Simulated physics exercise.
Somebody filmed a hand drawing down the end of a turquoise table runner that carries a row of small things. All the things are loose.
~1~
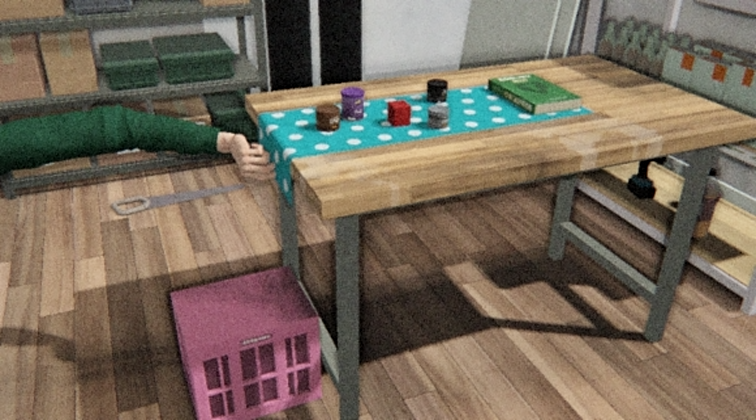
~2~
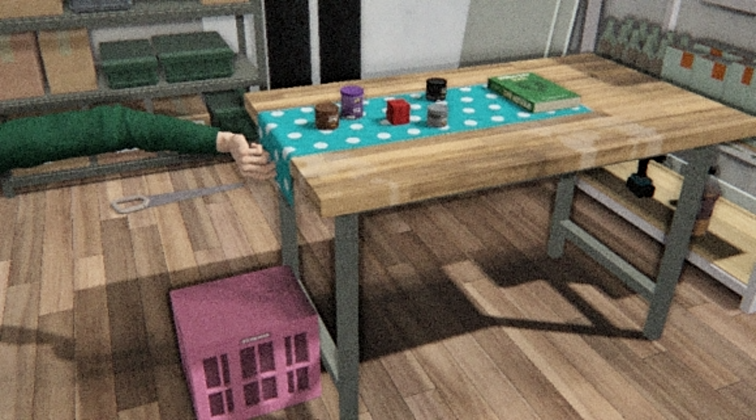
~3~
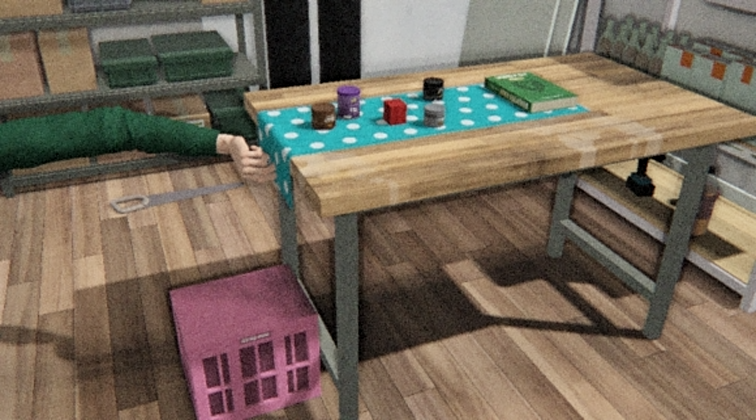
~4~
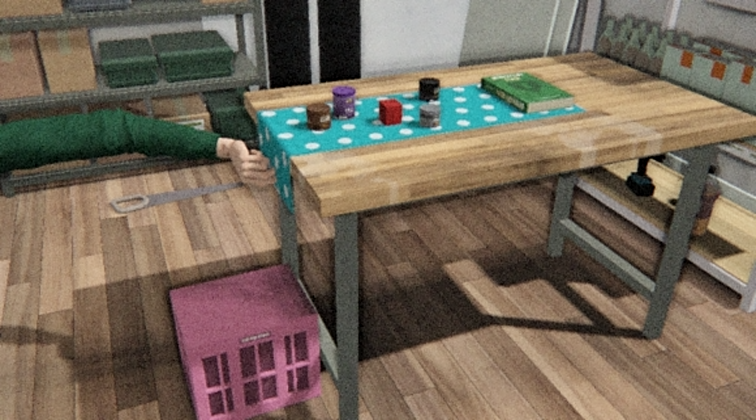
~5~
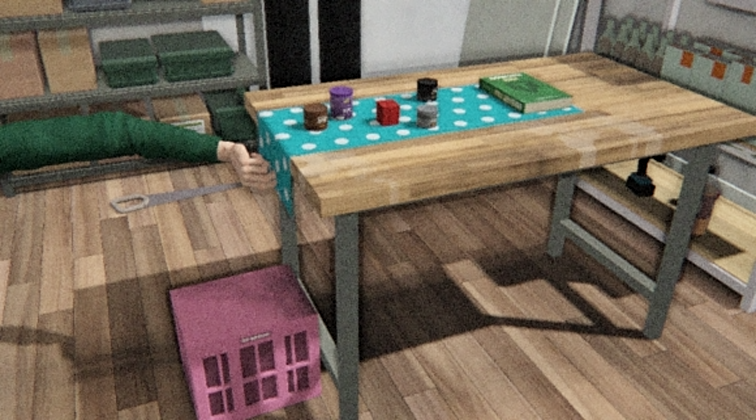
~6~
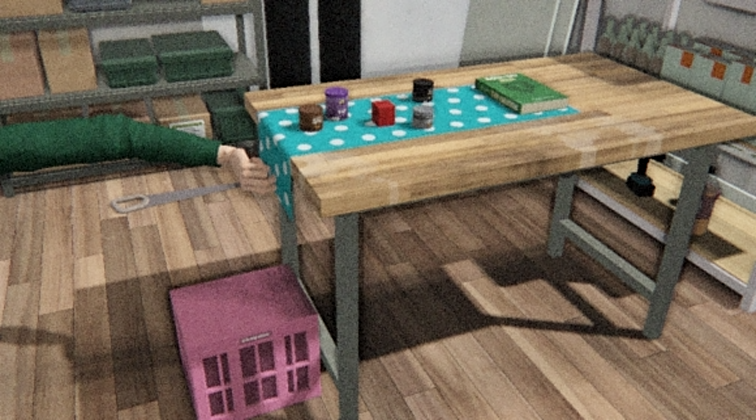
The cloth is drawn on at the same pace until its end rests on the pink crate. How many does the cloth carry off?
Over the edge go three.
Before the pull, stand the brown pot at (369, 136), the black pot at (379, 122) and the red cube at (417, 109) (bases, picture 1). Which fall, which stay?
The brown pot drops off; the black pot is carried off; the red cube does not fall.
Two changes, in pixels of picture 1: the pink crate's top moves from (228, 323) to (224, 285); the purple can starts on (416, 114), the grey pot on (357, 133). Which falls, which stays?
The purple can does not fall, the grey pot is carried off.
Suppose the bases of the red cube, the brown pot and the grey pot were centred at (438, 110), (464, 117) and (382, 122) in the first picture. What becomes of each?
The red cube holds on; the brown pot keeps its place on top; the grey pot is carried off.
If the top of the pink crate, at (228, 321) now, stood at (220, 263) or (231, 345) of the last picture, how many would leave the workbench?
It would be 1 and 4.
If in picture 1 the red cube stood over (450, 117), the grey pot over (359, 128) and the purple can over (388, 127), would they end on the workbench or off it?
The red cube keeps its place on top; the grey pot drops off; the purple can falls.
A little later, hem near (278, 261); brown pot and purple can gone.
Next, hem on the crate; brown pot, purple can and red cube gone.
When it is over, hem on the crate; brown pot, purple can and red cube gone. The workbench loses three.
